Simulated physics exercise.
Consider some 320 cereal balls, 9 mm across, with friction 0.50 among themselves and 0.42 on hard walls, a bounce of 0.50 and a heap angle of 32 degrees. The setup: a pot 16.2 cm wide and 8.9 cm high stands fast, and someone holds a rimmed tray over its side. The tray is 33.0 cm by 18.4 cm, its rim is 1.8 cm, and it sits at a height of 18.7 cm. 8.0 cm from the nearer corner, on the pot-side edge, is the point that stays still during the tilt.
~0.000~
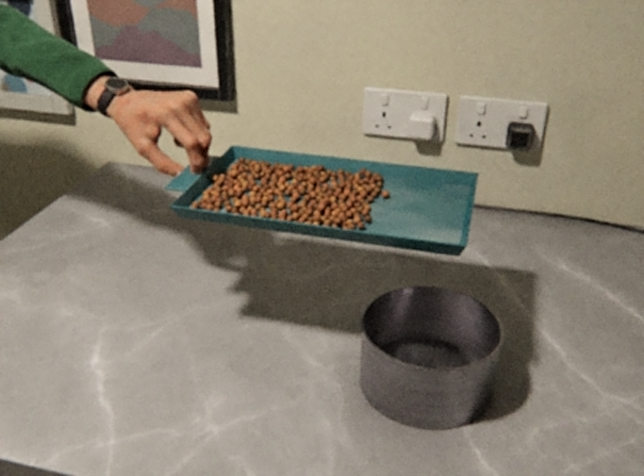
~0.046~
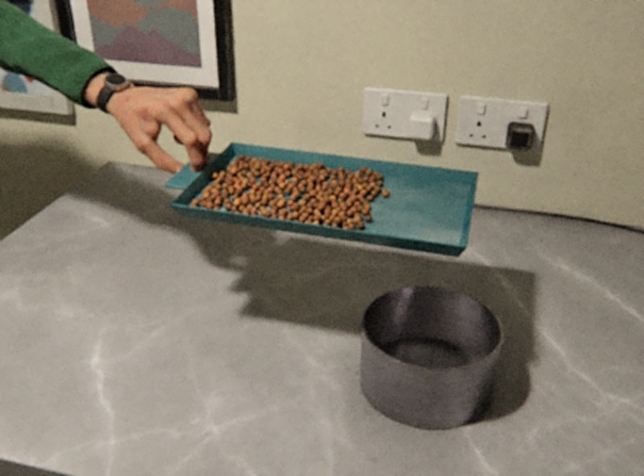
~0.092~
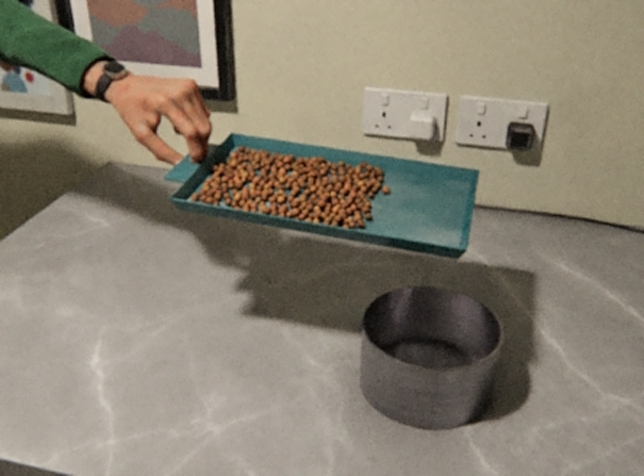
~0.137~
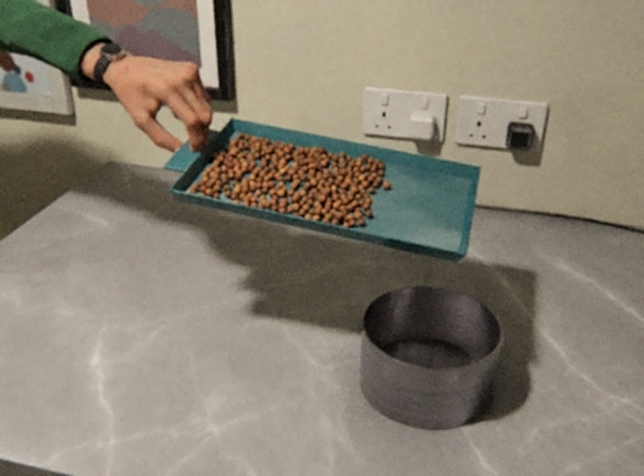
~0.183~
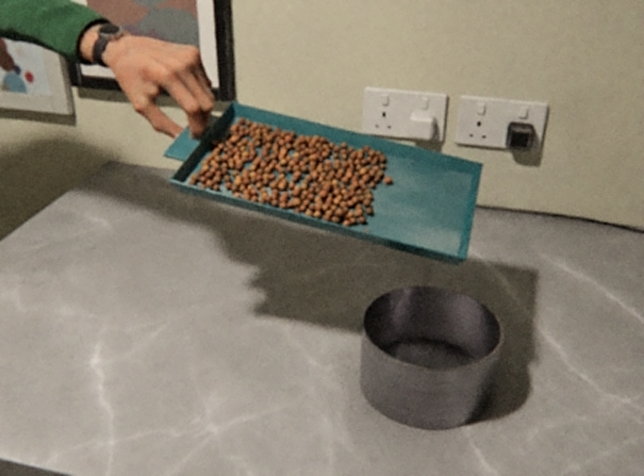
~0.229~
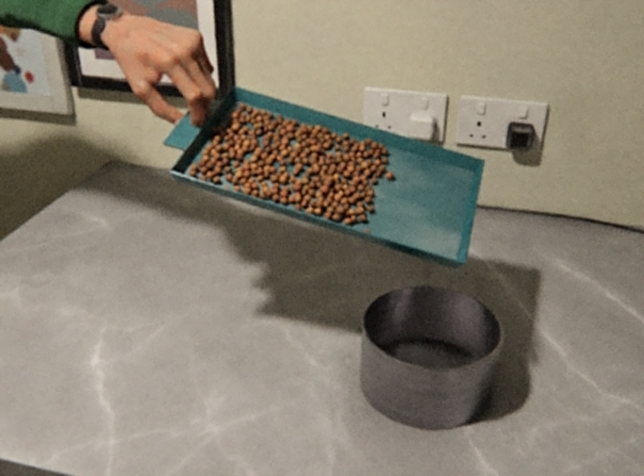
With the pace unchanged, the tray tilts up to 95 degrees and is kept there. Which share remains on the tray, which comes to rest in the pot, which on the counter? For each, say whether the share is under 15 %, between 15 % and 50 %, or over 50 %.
Tray: Under 15 %; pot: Over 50 %; counter: Under 15 %.
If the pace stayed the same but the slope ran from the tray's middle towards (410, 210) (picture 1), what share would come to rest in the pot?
The share would be about 5 percent.
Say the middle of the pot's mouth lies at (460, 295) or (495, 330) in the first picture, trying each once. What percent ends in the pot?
First try around 35 %, second around 75 %.
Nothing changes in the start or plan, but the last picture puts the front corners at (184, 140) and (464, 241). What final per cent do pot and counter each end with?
Pot 5 % / counter 95 %.
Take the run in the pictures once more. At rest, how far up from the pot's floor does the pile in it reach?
Around 3.0 cm above the floor.
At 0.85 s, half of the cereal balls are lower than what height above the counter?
Roughly 12 cm above the counter.
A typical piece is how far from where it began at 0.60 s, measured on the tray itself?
10 cm.
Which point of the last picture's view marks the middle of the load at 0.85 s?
Near (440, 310).
After 0.60 s, tilt 55 degrees; the tray holds 100 %, the pot 0 %.
After 0.85 s, tilt 80 degrees; the tray holds 40 %, the pot 40 %.
Then, at 1.20 s, tilt 95 degrees; the tray holds 0 %, the pot 90 %.
In the end, at 1.6 s, tray 0 %, pot 90 %, counter 10 %.
